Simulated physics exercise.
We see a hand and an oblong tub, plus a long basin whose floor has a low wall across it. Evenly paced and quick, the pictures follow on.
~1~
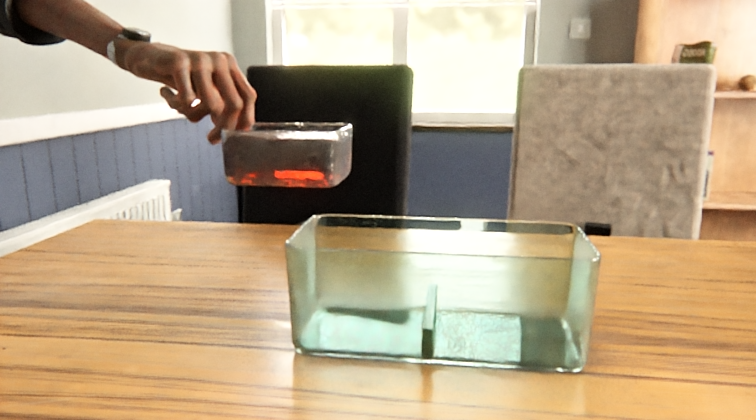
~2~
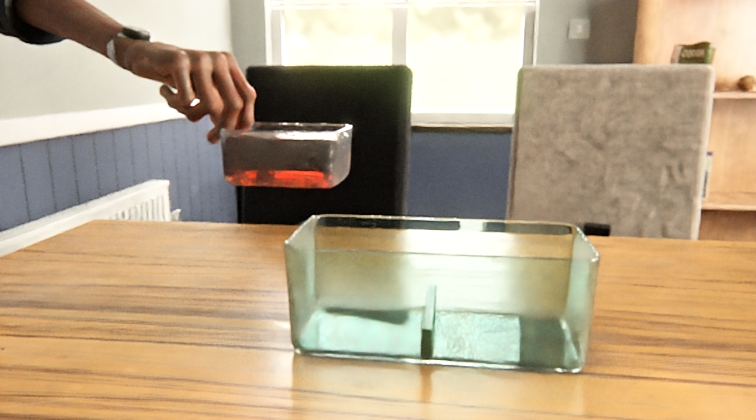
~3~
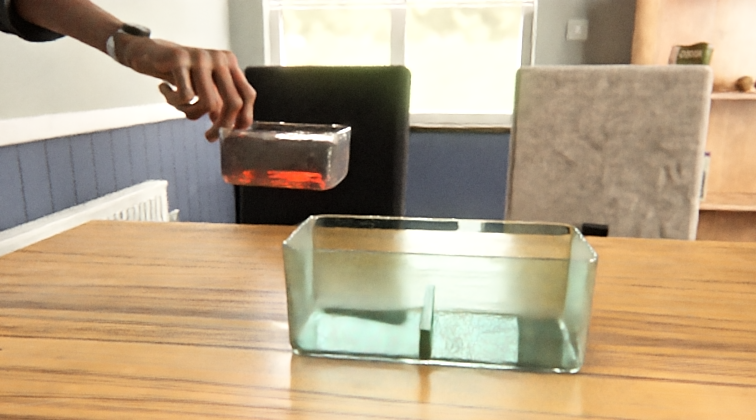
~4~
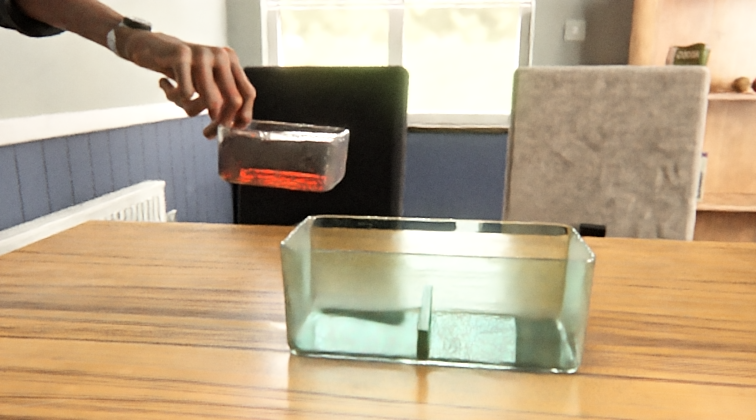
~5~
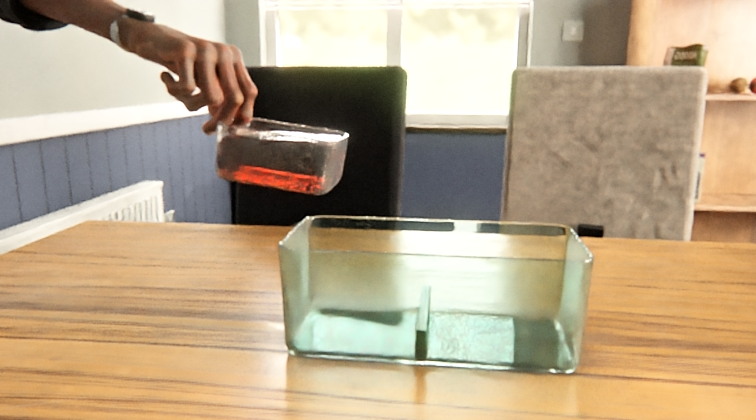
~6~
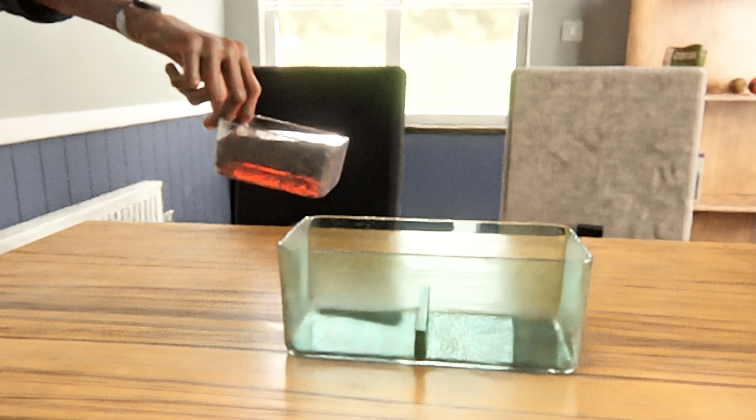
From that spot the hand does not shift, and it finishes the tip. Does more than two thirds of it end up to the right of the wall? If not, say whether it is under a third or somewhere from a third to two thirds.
No, under a third does.
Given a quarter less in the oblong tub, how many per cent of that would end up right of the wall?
About 5 percent.
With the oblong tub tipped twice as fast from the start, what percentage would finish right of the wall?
About 15 per cent.
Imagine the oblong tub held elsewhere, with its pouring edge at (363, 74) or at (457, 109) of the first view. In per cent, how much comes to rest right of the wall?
First some 55, then 95 per cent.
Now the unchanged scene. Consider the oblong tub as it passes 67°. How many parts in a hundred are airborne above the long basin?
30 %.
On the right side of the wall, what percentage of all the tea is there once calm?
Share approx. 5 %.
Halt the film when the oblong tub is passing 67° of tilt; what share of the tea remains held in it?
Close to 40 parts in a hundred remain.
A moment on, the tilt is 67° and 39 per cent is still to pour, 29 is left of the wall and 0 right of it.
Next, the tilt is 97° and 8 per cent is still to pour, 86 is left of the wall and 3 right of it.
Then the tilt is 100° and 1 per cent is still to pour, 93 is left of the wall and 5 right of it.
Later the tilt is 100° and 0 per cent is still to pour, 95 is left of the wall and 5 right of it.
At rest 95 per cent lies left of the wall, 4 right of it and 1 outside.
